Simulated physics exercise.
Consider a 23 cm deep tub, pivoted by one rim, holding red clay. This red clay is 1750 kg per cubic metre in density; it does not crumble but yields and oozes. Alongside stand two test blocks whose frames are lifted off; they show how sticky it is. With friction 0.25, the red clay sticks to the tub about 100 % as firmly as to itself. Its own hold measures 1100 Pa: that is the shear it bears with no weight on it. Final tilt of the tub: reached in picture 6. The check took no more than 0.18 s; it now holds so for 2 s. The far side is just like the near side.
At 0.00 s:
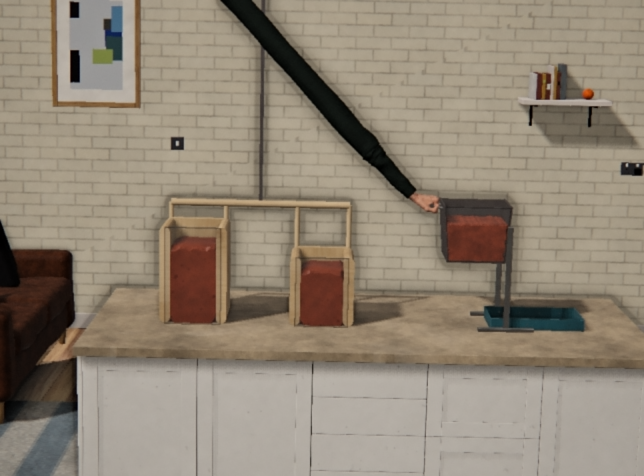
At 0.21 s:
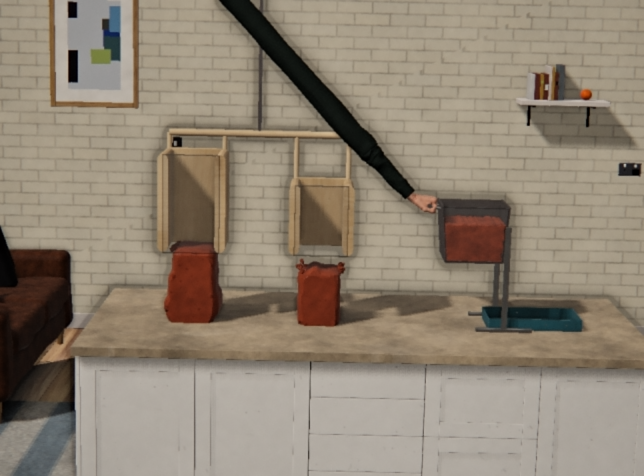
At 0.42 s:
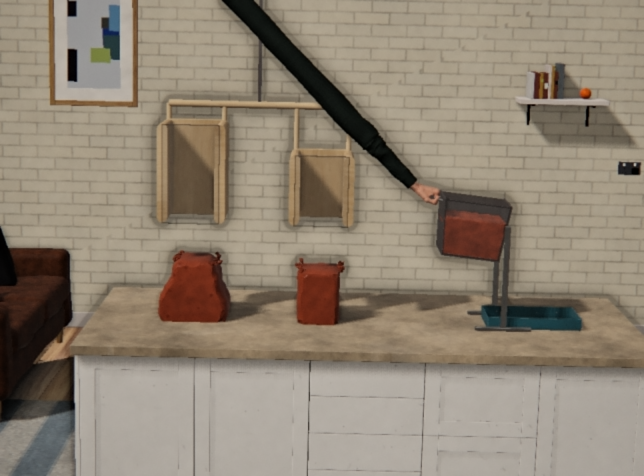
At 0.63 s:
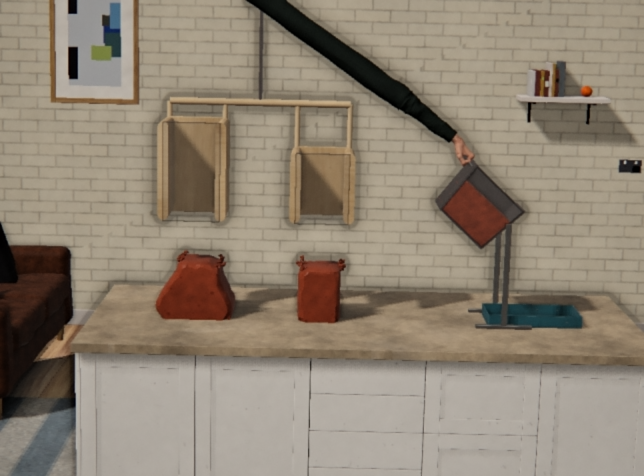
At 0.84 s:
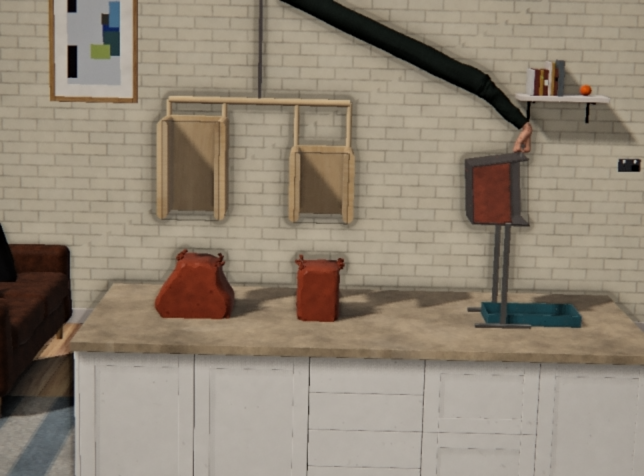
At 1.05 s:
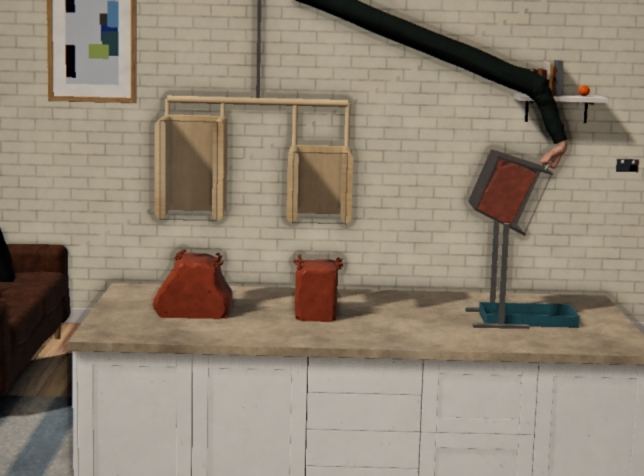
An arm tilts a tub of red clay rightward after wooden casings lift off two slumping blocks.
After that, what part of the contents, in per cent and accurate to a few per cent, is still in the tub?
The part still in the tub is near 20 out of 100.
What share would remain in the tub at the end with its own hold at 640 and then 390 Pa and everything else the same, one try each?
About 12 % first, about 12 % second.
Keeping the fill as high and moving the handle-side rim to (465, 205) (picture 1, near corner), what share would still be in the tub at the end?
About 100 % stays in the tub.
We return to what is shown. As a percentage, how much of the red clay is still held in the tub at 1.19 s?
Some 100 per cent.
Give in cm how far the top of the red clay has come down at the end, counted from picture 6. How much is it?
About 0 cm.
After 1.19 s, the tub is at 111 degrees and holds 99 %.
After 1.36 s, the tub is at 111 degrees and holds 50 %.
After 1.53 s, the tub is at 111 degrees and holds 26 %.
After 1.70 s, the tub is at 111 degrees and holds 20 %.
After 3.05 s, the tub is at 111 degrees and holds 20 %.
